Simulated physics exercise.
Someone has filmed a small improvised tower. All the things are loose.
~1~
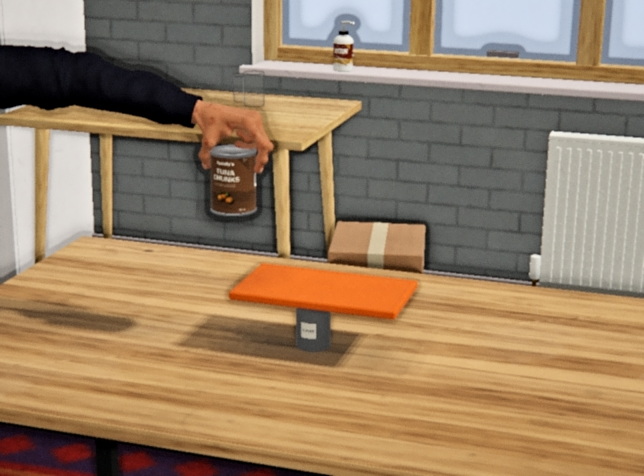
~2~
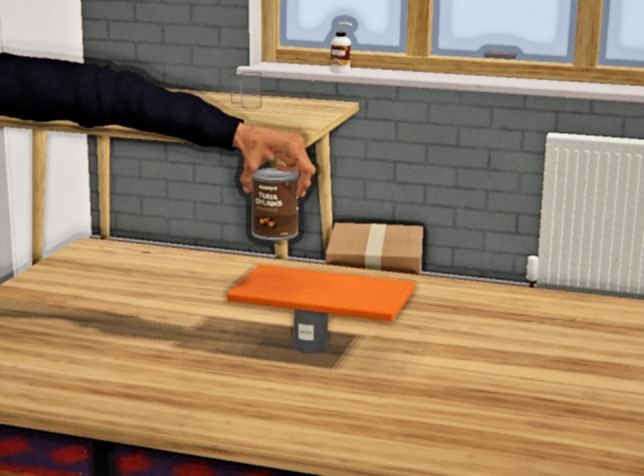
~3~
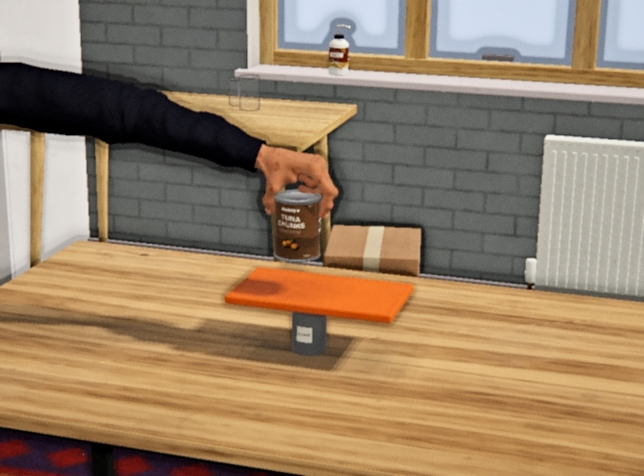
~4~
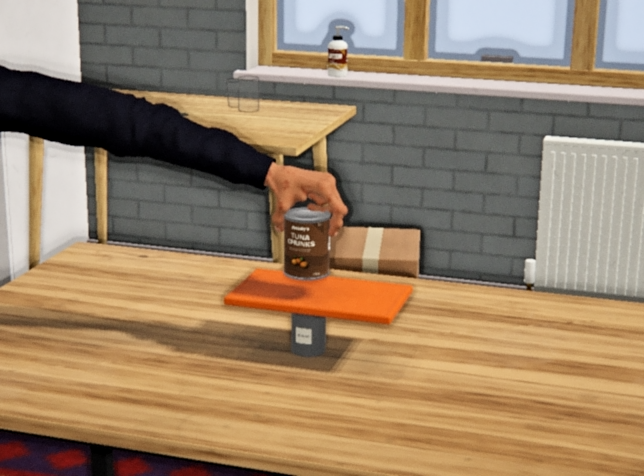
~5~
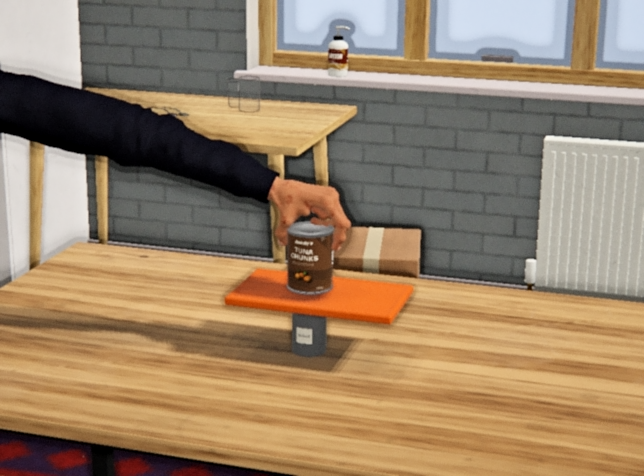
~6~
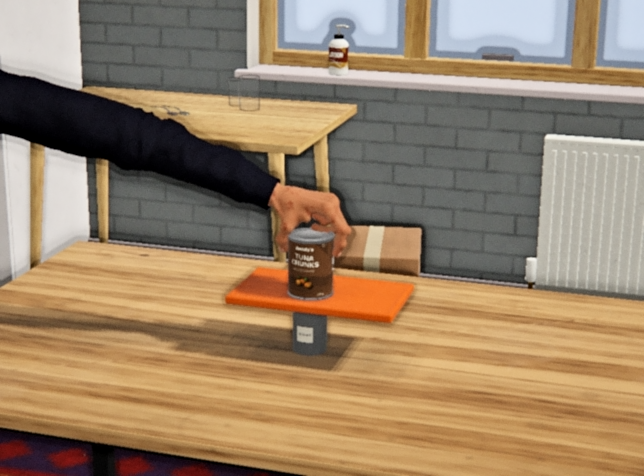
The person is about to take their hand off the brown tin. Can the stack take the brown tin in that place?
It stays up.
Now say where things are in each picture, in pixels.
The first frame shows on its way; brown tin (233, 180); orange lid (325, 290).
The second frame shows on its way; brown tin (275, 204); orange lid (322, 291).
The third frame shows on its way; brown tin (298, 225); orange lid (320, 294).
The fourth frame shows on its way; brown tin (307, 244); orange lid (320, 295).
The fifth frame shows on its way; brown tin (310, 258); orange lid (320, 295).
The sixth frame shows in place under the hand; brown tin (311, 264); orange lid (321, 294).
Then, 0.60 s on from there, no change.
Then, 1.40 s on from there, brown tin resting near (311, 265).
In the end, all 3 unmoved. At the end, from the last picture's camera, brown tin near (311, 265). The stack keeps its balance.
